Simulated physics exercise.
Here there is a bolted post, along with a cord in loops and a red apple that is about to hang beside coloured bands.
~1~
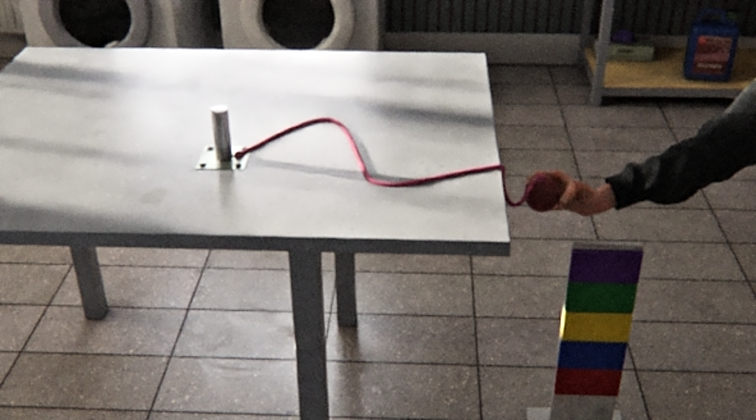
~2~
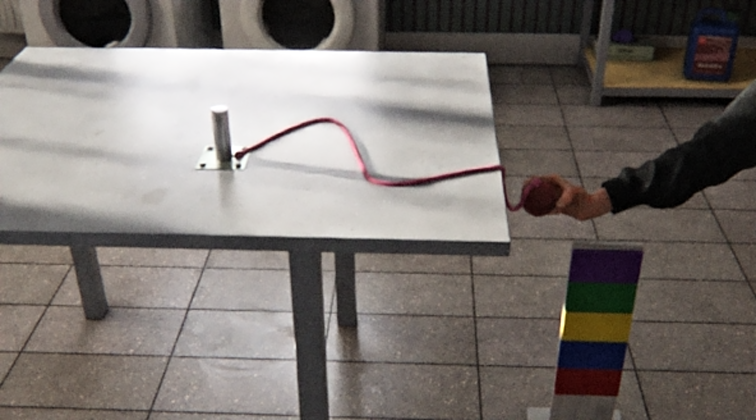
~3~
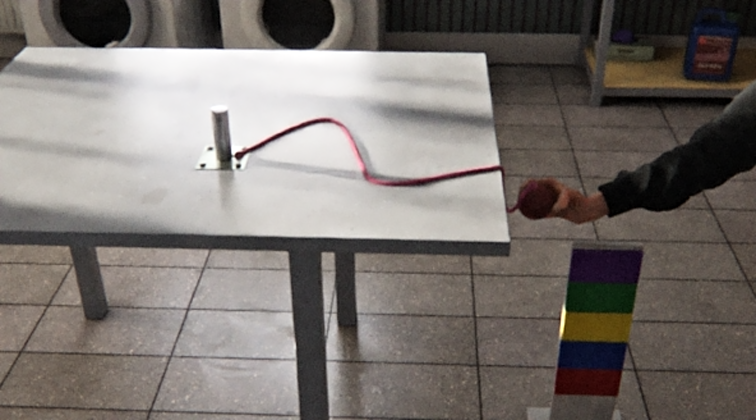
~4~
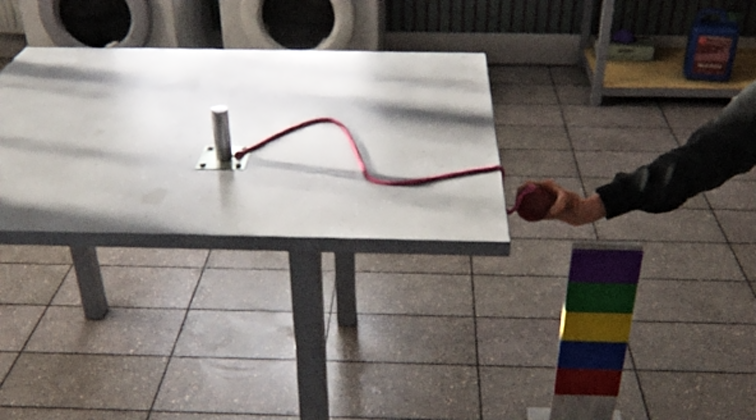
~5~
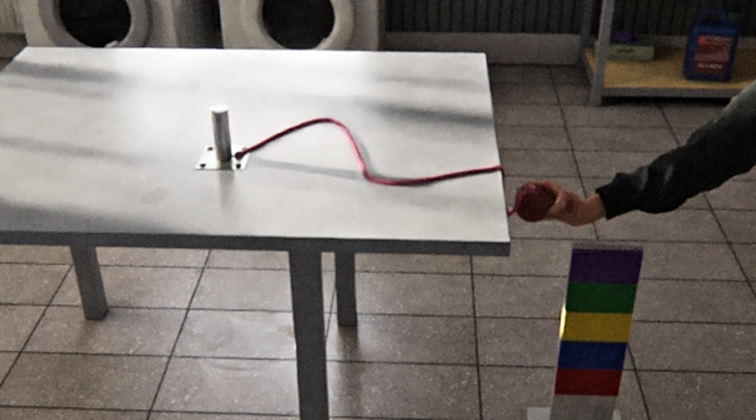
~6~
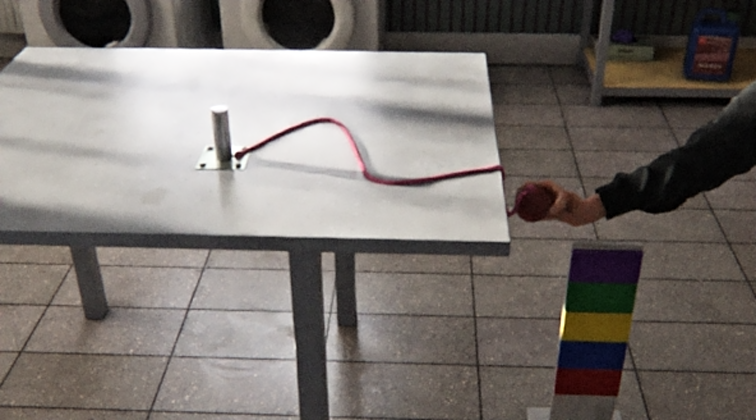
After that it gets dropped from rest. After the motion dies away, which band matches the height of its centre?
The blue one.
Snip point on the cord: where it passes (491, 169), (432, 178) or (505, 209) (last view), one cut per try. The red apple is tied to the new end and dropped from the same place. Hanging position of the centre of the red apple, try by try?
The pixels come out at around (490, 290), (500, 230) and (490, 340), one per try.
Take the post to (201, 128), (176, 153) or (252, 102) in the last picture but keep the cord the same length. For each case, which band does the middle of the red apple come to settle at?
Post by post, in the given order: Yellow; yellow; blue.
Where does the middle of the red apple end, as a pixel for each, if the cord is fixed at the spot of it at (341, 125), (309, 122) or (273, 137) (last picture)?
Going through the three tries, you get (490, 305), (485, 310) and (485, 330).
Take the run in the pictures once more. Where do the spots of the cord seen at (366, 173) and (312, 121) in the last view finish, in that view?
They finish close to (489, 145) and close to (343, 152).
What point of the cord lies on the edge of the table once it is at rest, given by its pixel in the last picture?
You'd find it at roughly (373, 179).
Soon after, apple near (498, 324); level with yellow.
Then, apple near (477, 342); level with blue.
At rest, apple near (482, 345); level with blue. At blue.
